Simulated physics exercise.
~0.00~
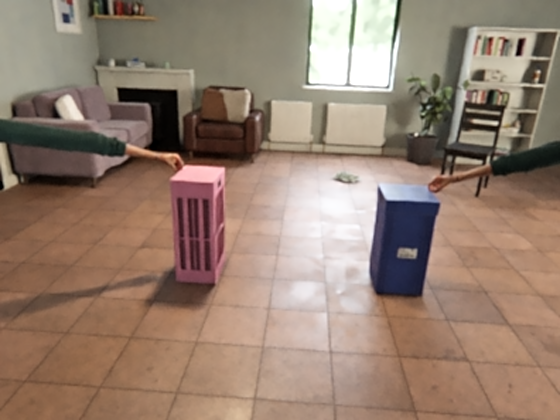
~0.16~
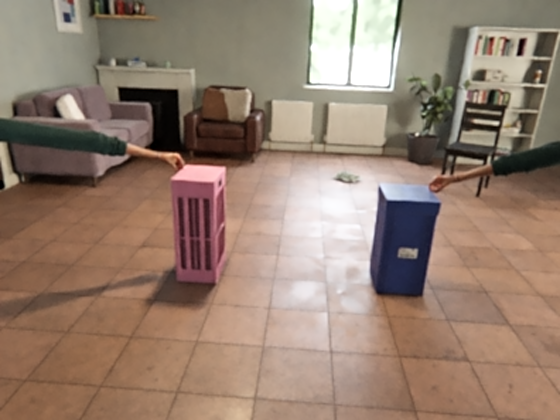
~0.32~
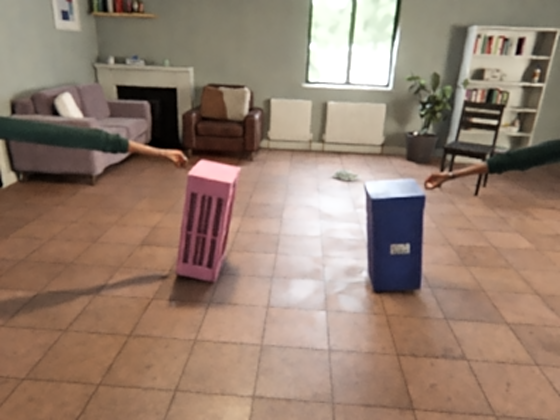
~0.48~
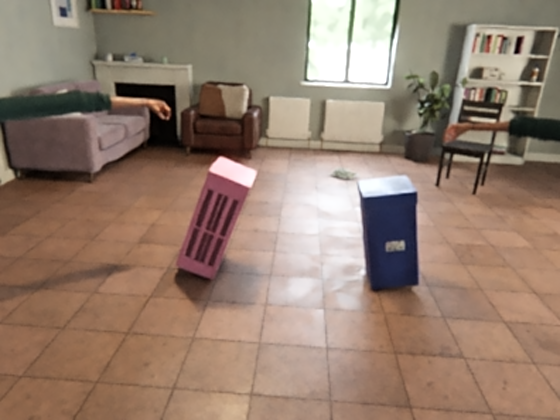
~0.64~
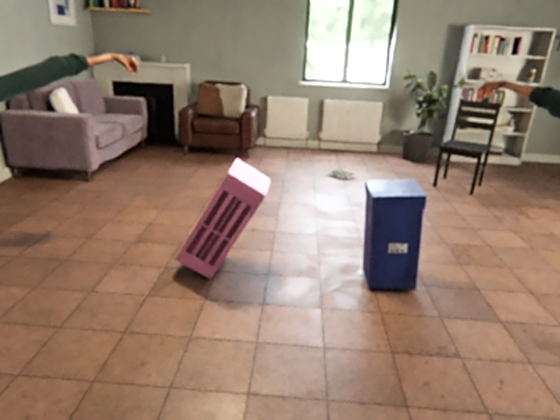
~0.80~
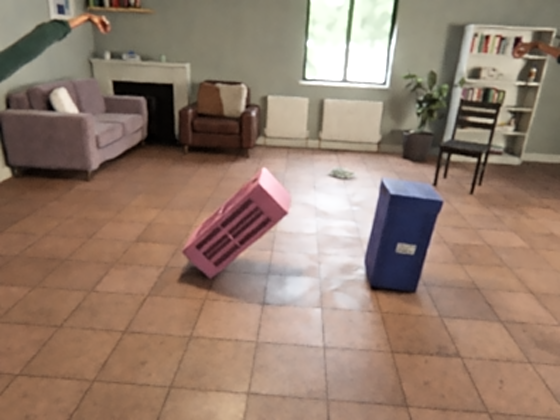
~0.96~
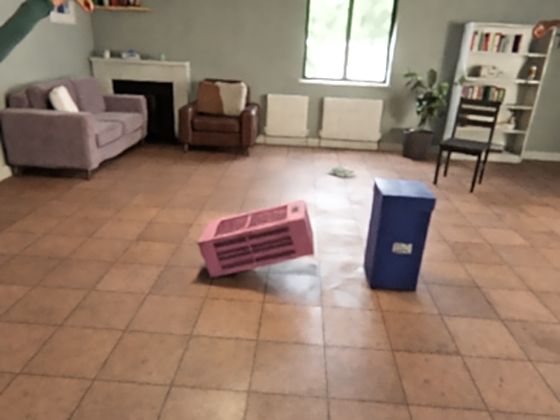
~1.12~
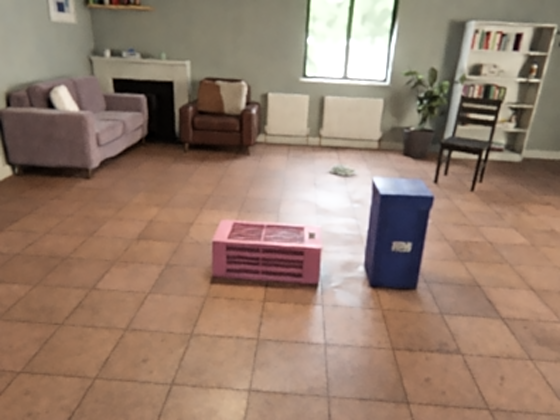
In a tiled living room, two hands tip a pink crate and blue tote, the crate toppling right, the tote rocking back upright.
